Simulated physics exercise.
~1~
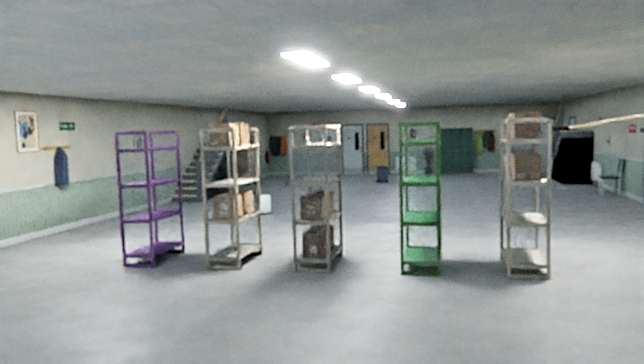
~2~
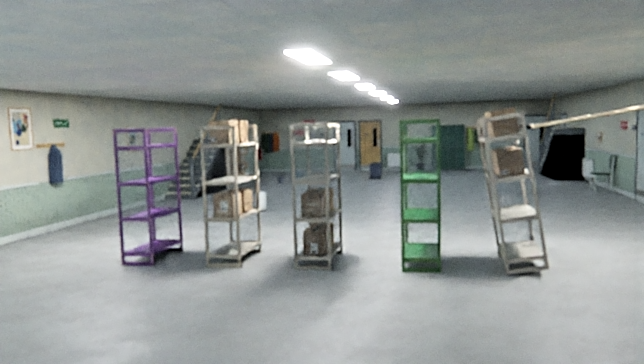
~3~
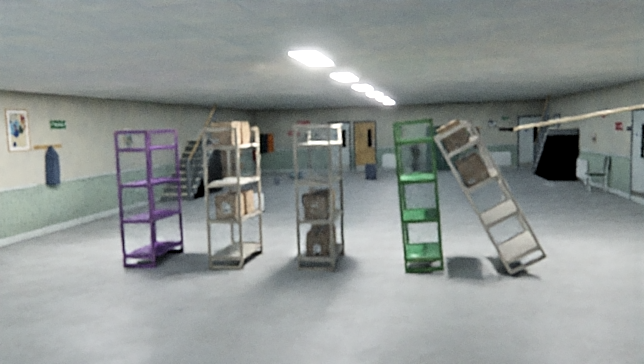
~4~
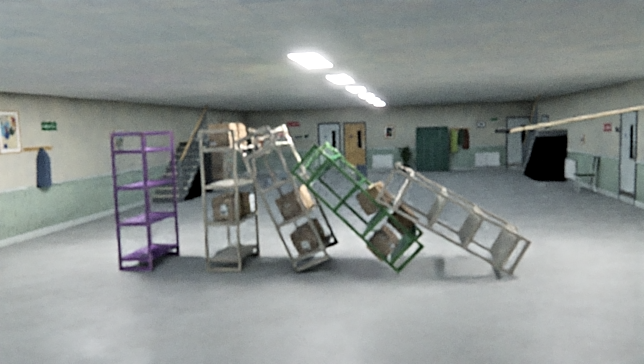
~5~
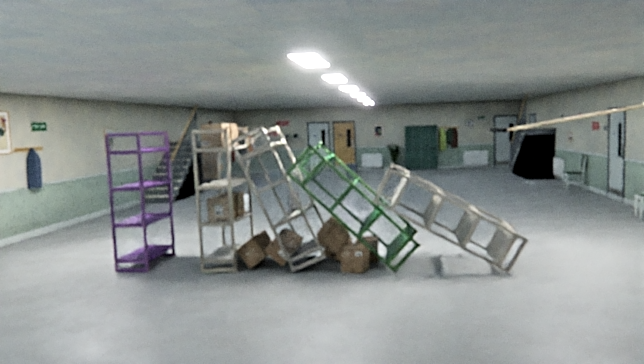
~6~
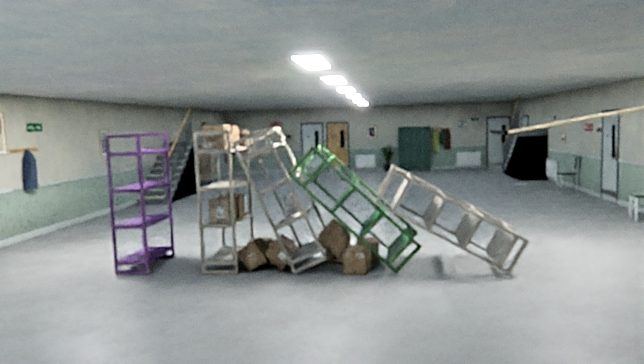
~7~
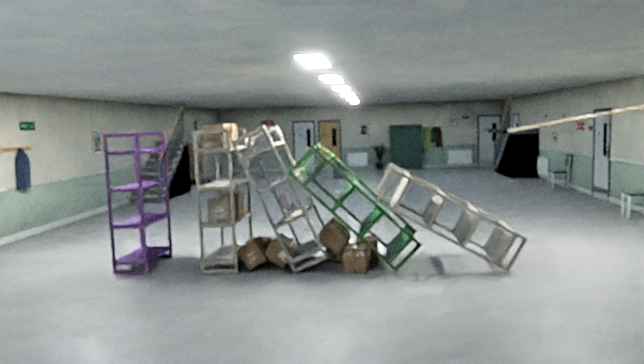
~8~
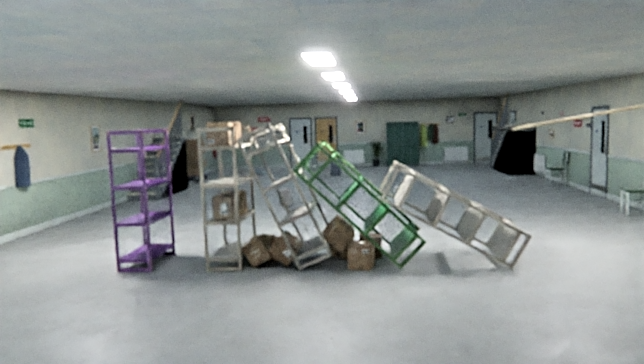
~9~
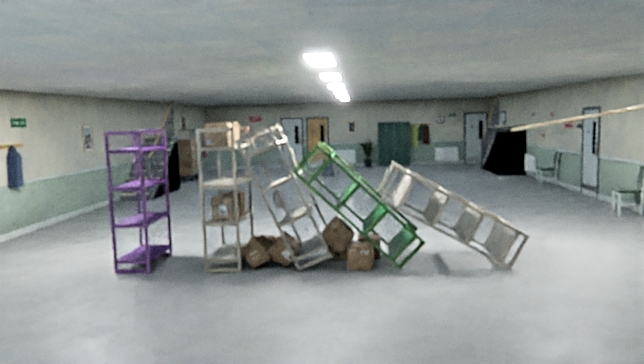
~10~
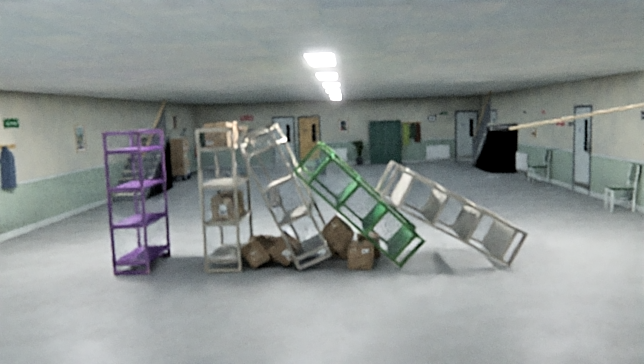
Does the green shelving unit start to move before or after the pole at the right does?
The green unit starts to move after the pole. The pole is already moving left while the green unit still stands upright in its place.
Five tall open shelving units stand in a row across a wide, low room with pale and green walls, seen from the front as the view drifts slightly sideways. A purple one is at the left, a green one is second from the right, and the other three are pale and hold brown boxes. A pole at the right moves left, and the right-hand unit tips left onto the green one. The green unit tips into the middle one, which leans against its neighbour as boxes spill. The three rest slanted, while the purple unit and the pale one beside it stay standing.
